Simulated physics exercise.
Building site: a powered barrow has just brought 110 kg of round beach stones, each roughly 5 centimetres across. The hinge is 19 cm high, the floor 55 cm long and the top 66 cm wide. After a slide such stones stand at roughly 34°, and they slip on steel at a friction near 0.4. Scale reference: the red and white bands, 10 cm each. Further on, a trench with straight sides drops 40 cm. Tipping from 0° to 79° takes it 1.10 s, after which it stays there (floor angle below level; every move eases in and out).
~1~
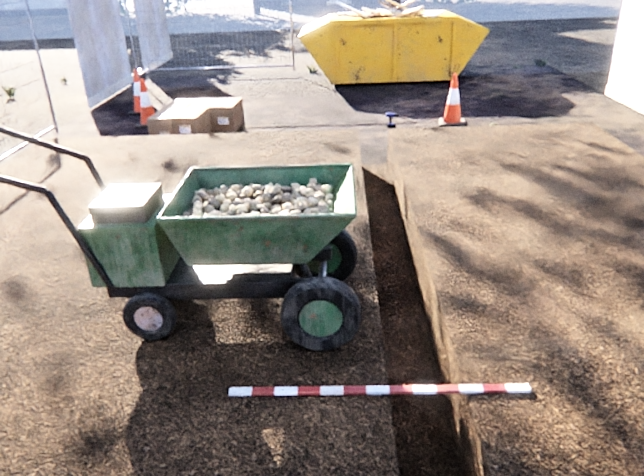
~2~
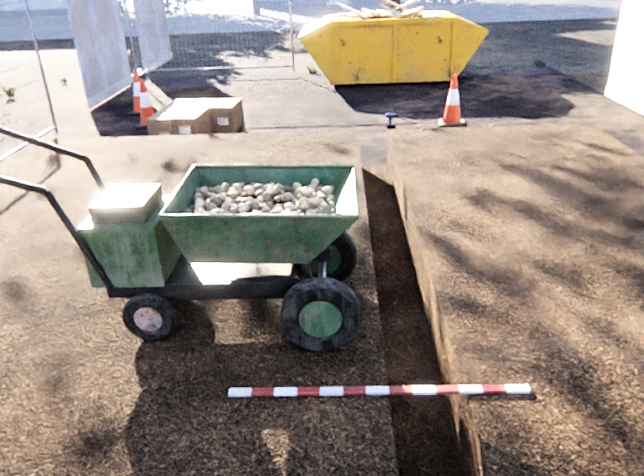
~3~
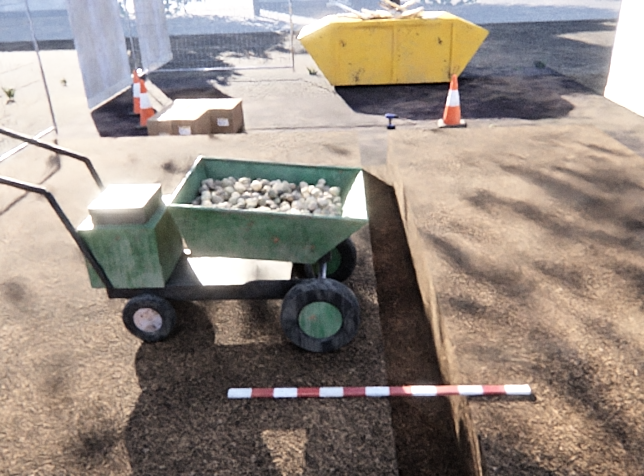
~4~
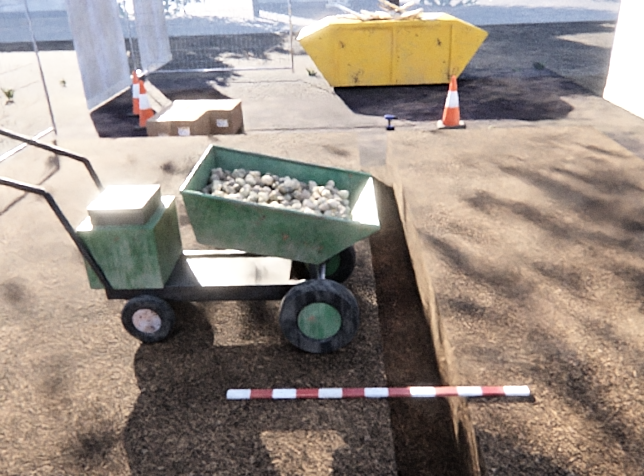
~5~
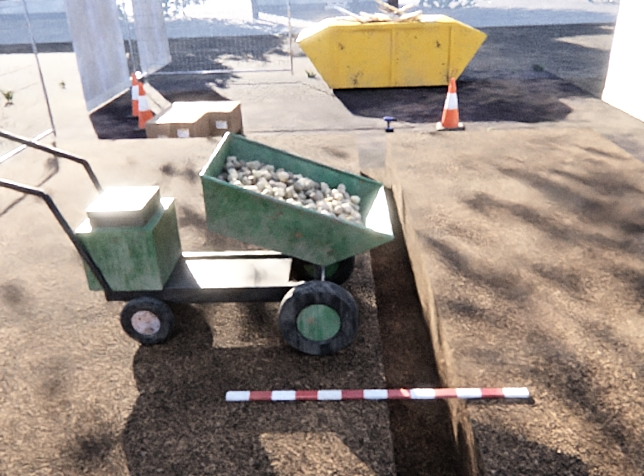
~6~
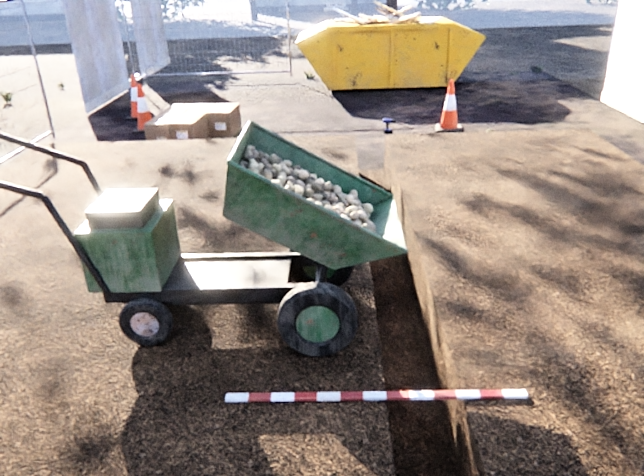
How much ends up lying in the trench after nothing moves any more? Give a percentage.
A share of about 20 per cent.
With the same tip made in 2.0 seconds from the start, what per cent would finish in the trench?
Close to 25 percent, then.
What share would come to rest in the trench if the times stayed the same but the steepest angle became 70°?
Around 15 per cent would finish in the trench.
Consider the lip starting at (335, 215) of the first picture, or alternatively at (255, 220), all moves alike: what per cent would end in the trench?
Near 45 then near 75 percent.
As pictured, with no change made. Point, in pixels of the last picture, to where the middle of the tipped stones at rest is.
I'd point to around (491, 313).
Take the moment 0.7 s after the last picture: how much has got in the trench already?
Some 10 per cent.
Then, 0.4 s after the last picture the floor is at 66°, 100 % in the tray; the foremost stones are at (439, 276).
Then, 0.7 s after the last picture the floor is at 79°, 30 % in the tray, 9 % in the trench, 61 % past the trench; the foremost stones are at (563, 315).
Then, 1.1 s after the last picture the floor is at 79°, 1 % in the tray, 17 % in the trench, 82 % past the trench; the foremost stones are past the picture's edge.
Then, 3.0 s after the last picture the floor is at 79°, 0 % in the tray, 20 % in the trench, 80 % past the trench; the foremost stones are past the picture's edge.
